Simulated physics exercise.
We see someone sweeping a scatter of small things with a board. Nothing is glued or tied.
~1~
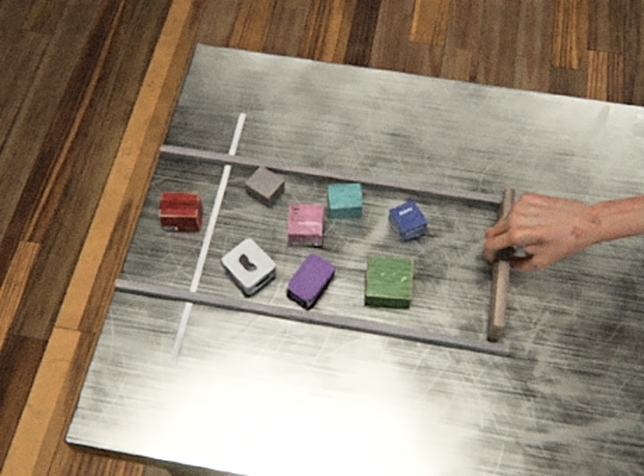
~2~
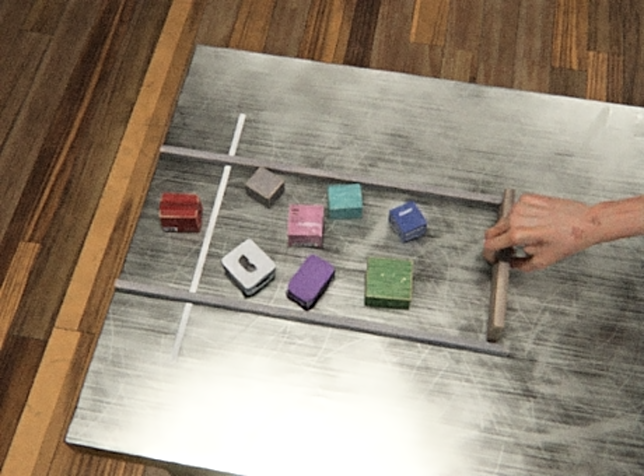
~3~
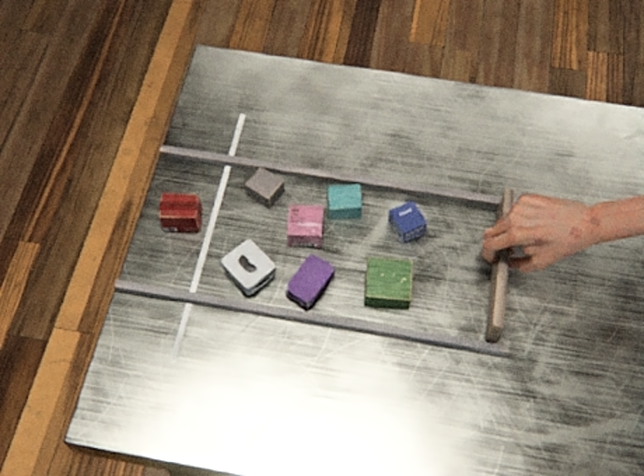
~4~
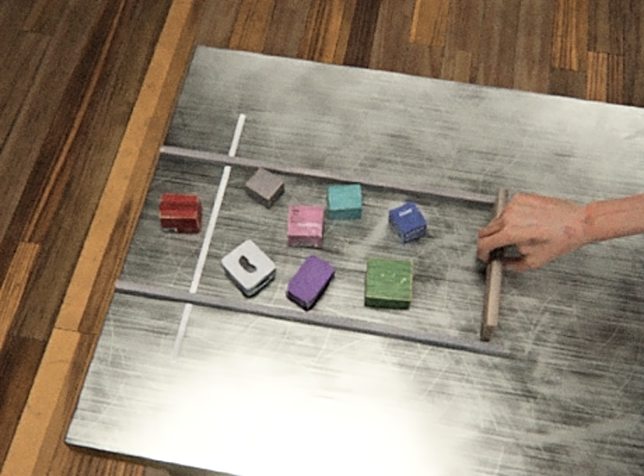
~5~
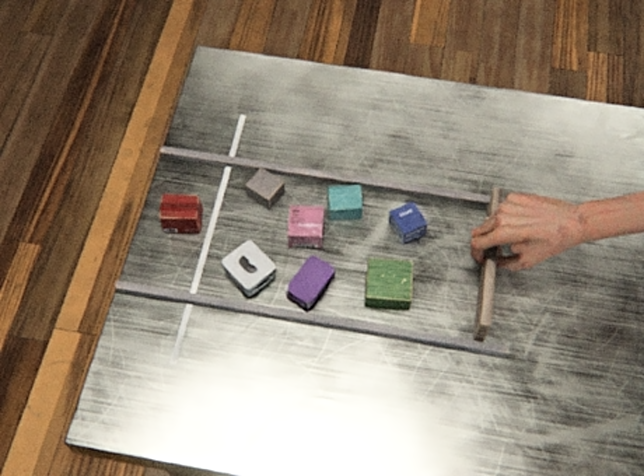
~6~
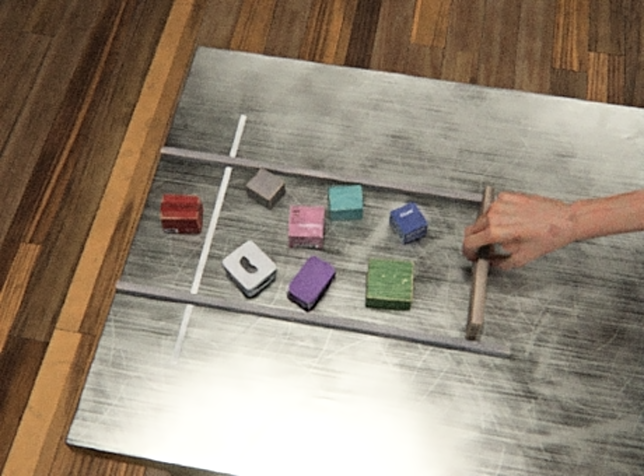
On a metal table, a hand slides a board slightly left toward scattered, motionless small blocks.
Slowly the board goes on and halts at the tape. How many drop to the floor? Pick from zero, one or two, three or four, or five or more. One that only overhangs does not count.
Outcome: The number that fall off is one or two.
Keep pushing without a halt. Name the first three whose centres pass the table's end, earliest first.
In order: The white case, then the grey block, then the purple case.
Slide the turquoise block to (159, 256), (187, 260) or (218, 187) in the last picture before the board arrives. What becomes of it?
Place by place, it drops off; goes over; is kept.
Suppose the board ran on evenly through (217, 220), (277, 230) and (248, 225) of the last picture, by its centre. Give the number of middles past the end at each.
The counts: 2, 0 and 0.
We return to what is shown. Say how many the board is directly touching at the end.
It touches 3.
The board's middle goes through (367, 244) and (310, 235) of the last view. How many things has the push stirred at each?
4 and 7.
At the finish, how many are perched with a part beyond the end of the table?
Overhanging: 1.
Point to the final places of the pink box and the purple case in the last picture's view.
The pink box at (192, 205), the purple case at (142, 258).
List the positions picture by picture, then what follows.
The first frame shows red box (181, 212); grey block (265, 187); white case (249, 268); board (501, 264); tape (211, 228).
The second frame shows grey block (265, 188); green block (389, 283).
The third frame shows white case (249, 269); blue box (407, 223).
The fourth frame shows red box (181, 213); board (494, 264).
The fifth frame shows grey block (265, 189); turquoise block (345, 203).
The sixth frame shows red box (182, 214); grey block (266, 189); white case (250, 270); board (481, 262); tape (212, 229).
Early on, none off yet; red box at rest near (182, 214); grey block at rest near (266, 189); white case at rest near (250, 270).
A while later, none off yet; red box at rest near (182, 214); grey block travelled a little near (251, 188); white case travelled about its own width near (210, 265).
Further along, none off yet; red box moving near (177, 215); grey block travelled well along near (188, 179); white case travelled well along near (145, 263).
Finally, the number that fall off is one or two; lost, white case and grey block.
